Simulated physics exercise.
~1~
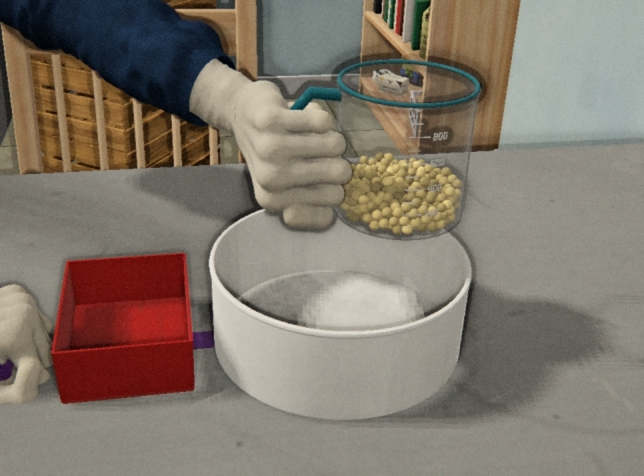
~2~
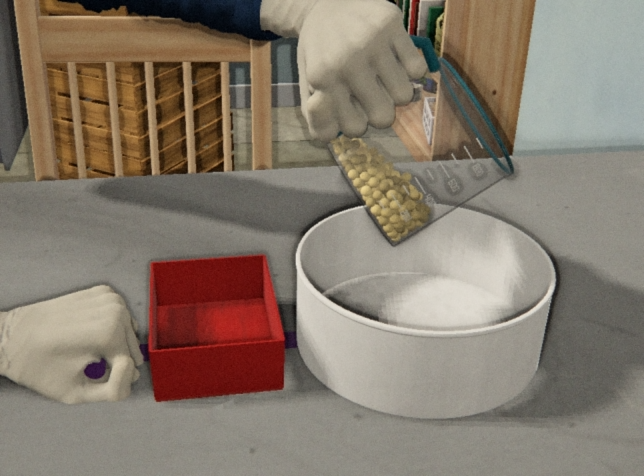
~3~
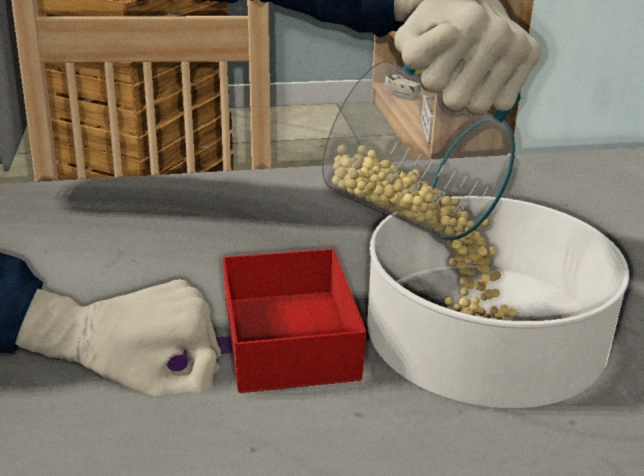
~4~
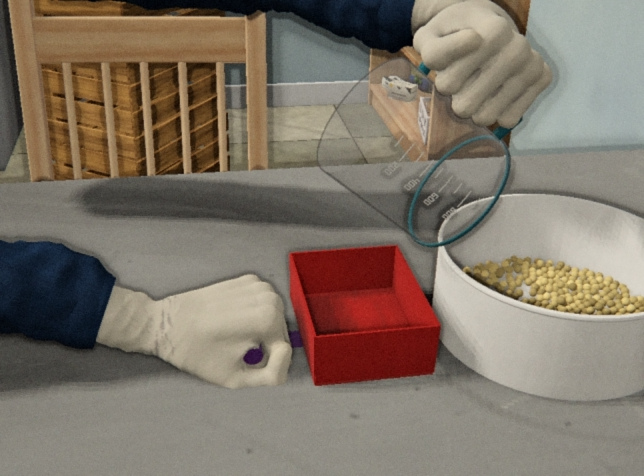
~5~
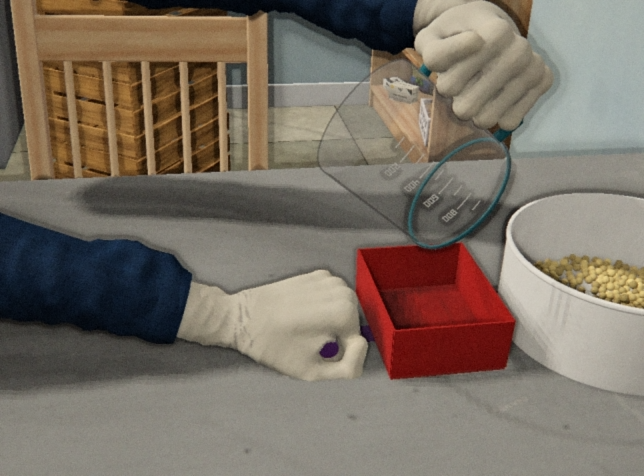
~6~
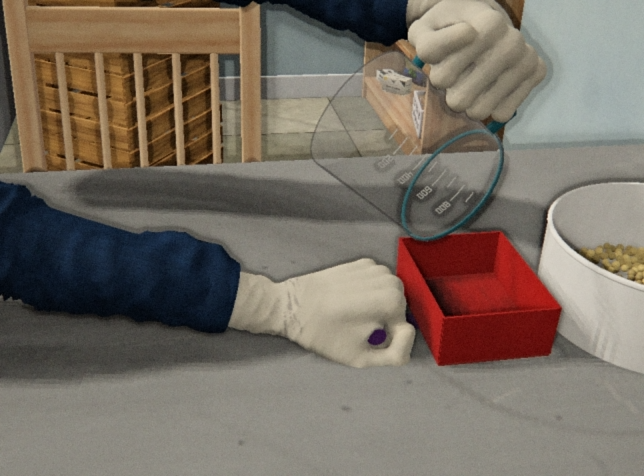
A gloved hand tips a clear jug of soya beans over a white pot while another hand pushes a red tin and the pot to the right along the table; all the beans land in the pot, leaving the tin empty beneath the upturned jug.
